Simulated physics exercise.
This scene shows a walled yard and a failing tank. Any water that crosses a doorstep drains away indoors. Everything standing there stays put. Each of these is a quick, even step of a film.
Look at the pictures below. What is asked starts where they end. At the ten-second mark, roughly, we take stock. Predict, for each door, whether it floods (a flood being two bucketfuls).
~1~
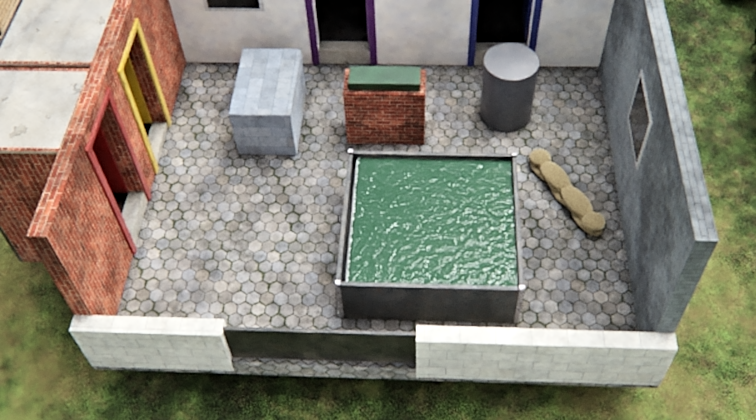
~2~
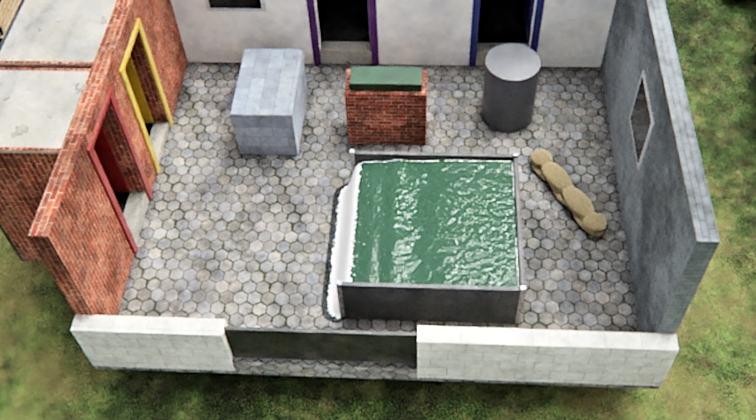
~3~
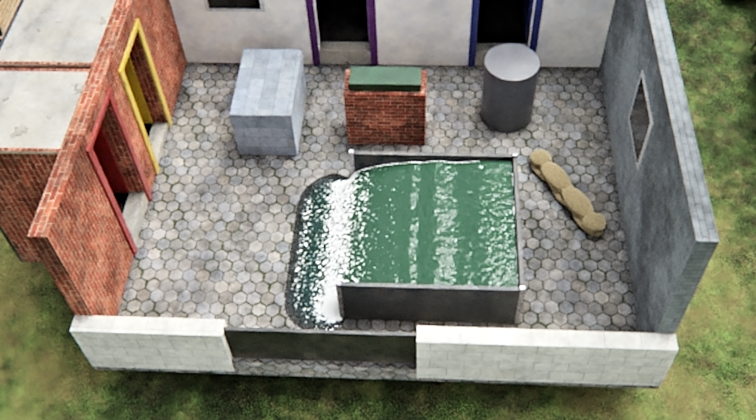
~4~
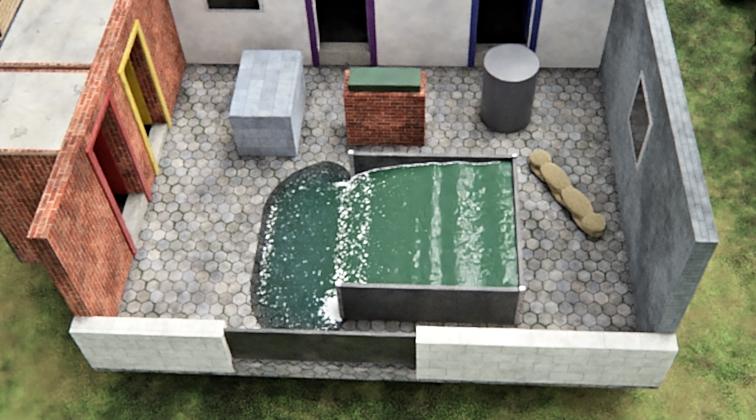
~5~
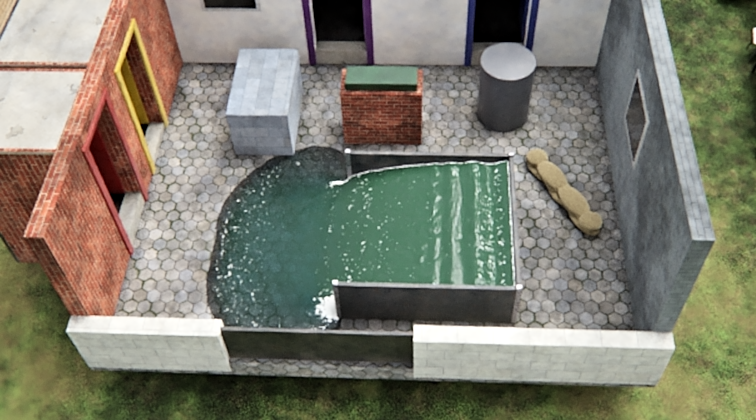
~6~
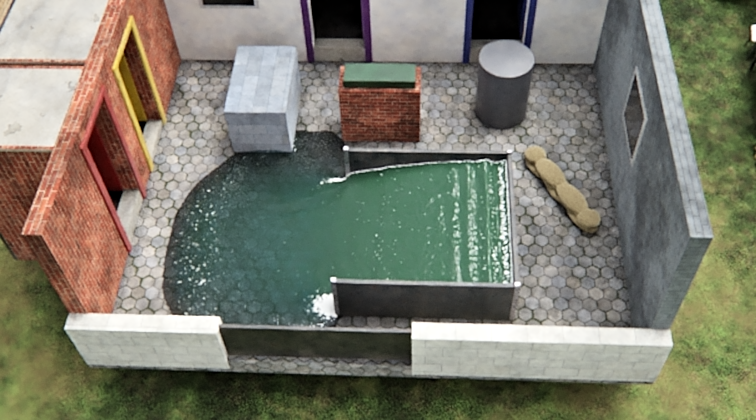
The blue door ends up within two buckets; the yellow door ends up over two buckets; the purple door ends up within two buckets; the red door ends up over two buckets.
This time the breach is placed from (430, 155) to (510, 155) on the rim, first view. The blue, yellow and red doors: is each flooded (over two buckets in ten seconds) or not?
Note - blue door comes in lower; yellow door comes in lower; red door comes in lower.
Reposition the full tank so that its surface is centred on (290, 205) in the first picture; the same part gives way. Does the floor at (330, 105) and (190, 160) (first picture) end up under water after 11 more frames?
Point 1: Not wet; point 2: Soaked through.
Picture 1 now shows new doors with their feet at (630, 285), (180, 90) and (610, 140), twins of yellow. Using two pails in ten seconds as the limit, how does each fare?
First door doesn't reach it, second door gets past it, third door doesn't reach it.
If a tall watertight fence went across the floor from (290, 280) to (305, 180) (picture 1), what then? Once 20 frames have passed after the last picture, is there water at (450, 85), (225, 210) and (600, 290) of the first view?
Taking the points in the order given, they are inundated, inundated and high and dry.
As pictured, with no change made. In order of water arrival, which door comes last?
The one in blue.
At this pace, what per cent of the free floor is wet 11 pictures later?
By my count, 45 percent.
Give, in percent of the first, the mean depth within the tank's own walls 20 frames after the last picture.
I make it 20 per cent.
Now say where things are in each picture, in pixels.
In the first frame, still water in the water tank at (431, 219).
In the second frame, the front is at (331, 315), out from the gap at (351, 239).
In the third frame, the front is at a hidden place, out from the gap at (350, 240).
In the fourth frame, the front is at a hidden place, out from the gap at (350, 242).
In the fifth frame, water pours out at (347, 241) and has run to a hidden place.
In the sixth frame, the front is at (170, 287), out from the gap at (345, 239).
A moment on, water covers 35 % of the floor; the blue door not reached, the yellow door wet at the sill, nothing in, the purple door not reached, the red door over two buckets in.
Next, water covers 45 % of the floor; the blue door not reached, the yellow door over two buckets in, the purple door wet at the sill, nothing in, the red door far over two buckets in.
Then, water covers 50 % of the floor; the blue door not reached, the yellow door far over two buckets in, the purple door wet at the sill, nothing in, the red door far over two buckets in.
Later, water covers 80 % of the floor; the blue door wet at the sill, nothing in, the yellow door far over two buckets in, the purple door wet at the sill, nothing in, the red door far over two buckets in.
In the end, water covers 95 % of the floor; the blue door wet at the sill, nothing in, the yellow door far over two buckets in, the purple door wet at the sill, nothing in, the red door far over two buckets in.
